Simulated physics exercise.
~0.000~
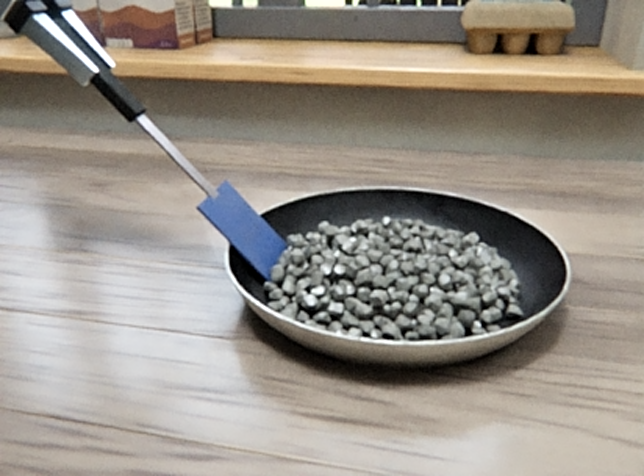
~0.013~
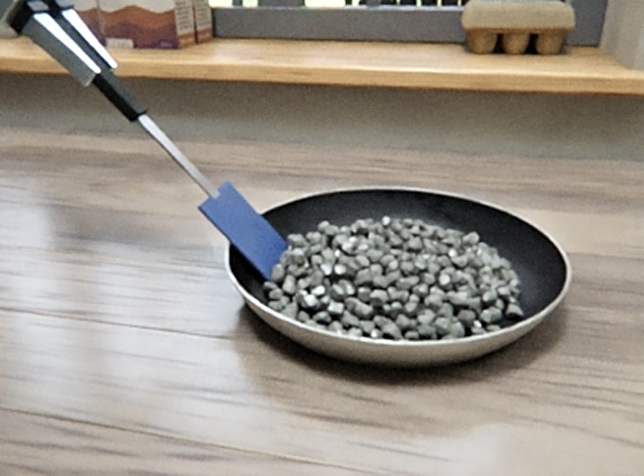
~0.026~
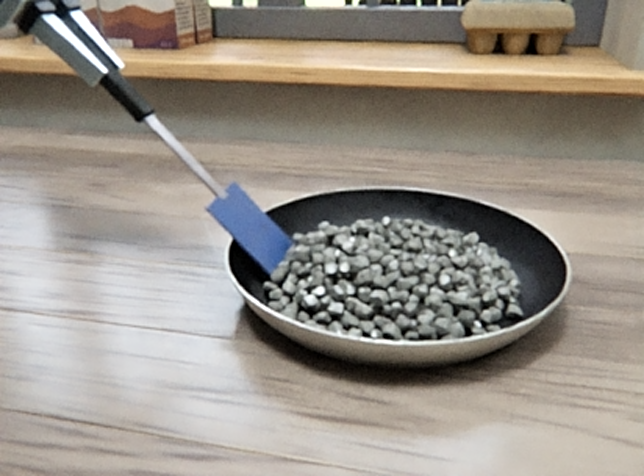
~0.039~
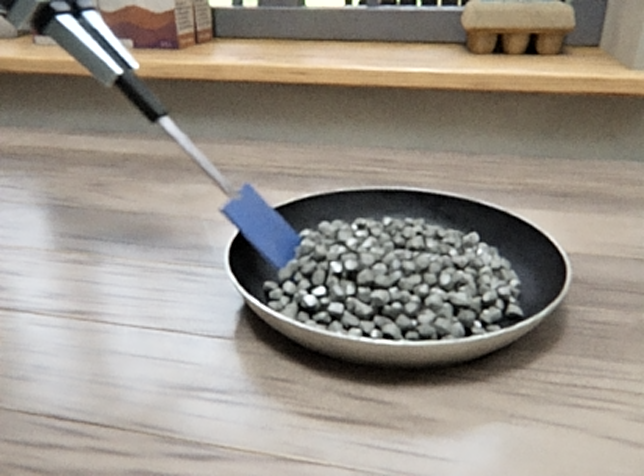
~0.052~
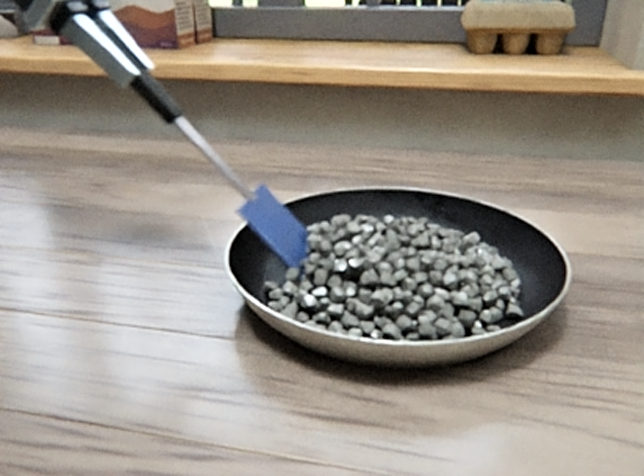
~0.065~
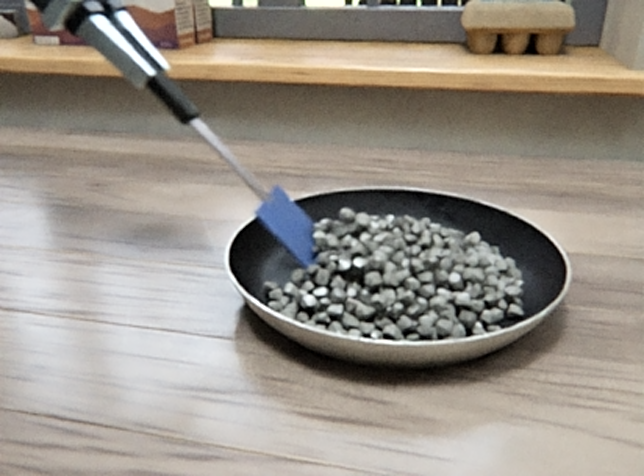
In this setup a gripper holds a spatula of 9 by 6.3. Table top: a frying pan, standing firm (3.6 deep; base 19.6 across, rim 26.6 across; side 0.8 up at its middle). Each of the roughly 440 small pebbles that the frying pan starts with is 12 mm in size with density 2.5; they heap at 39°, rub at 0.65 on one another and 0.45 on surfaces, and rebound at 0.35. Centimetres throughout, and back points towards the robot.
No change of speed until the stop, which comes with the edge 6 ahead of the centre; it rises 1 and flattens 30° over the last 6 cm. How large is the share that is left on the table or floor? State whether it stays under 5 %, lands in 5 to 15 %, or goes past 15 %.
It stays under 5 %.
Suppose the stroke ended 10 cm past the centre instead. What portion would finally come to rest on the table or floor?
Roughly 10 %.
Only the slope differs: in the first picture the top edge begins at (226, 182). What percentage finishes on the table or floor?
0 percent or so.
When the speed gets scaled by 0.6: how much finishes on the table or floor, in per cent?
Roughly 0 percent ends on the table or floor.
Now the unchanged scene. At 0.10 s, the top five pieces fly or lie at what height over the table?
6 cm.
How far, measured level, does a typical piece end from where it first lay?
3 cm.
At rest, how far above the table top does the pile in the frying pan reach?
5.0 cm.
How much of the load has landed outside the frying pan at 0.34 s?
Share at that moment: Roughly 2 %.
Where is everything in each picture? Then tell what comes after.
Spatula top edge at (212, 193), sloping 47°; upper third of the load around (385, 262), from x 270 to 515, top at y 225; 445 in the frying pan, in the first frame.
Spatula top edge at (213, 193), sloping 47°; upper third of the load around (385, 262), from x 270 to 515, top at y 225, in the second frame.
Spatula top edge at (220, 194), sloping 47°; upper third of the load around (381, 261), from x 270 to 515, top at y 225, in the third frame.
Spatula top edge at (234, 195), sloping 47°; upper third of the load around (378, 259), from x 270 to 515, top at y 225, in the fourth frame.
Spatula top edge at (250, 196), sloping 47°; upper third of the load around (385, 256), from x 270 to 515, top at y 220, in the fifth frame.
Spatula top edge at (266, 198), sloping 47°; upper third of the load around (388, 254), from x 270 to 520, top at y 215; 445 in the frying pan, in the sixth frame.
By 0.10 s, sloping 47°, highest piece 6 above the table; 445 in the frying pan.
By 0.13 s, sloping 36°, highest piece 7 above the table; 445 in the frying pan.
By 0.34 s, sloping 17°, highest piece 4 above the table; 438 in the frying pan, 6 on the table or floor, 1 on the blade or in flight.
By 1.39 s, sloping 17°, highest piece 4 above the table; 438 in the frying pan, 7 on the table or floor.
Final count, 438 in the frying pan, 7 on the table or floor. That is 2 % on the table or floor.
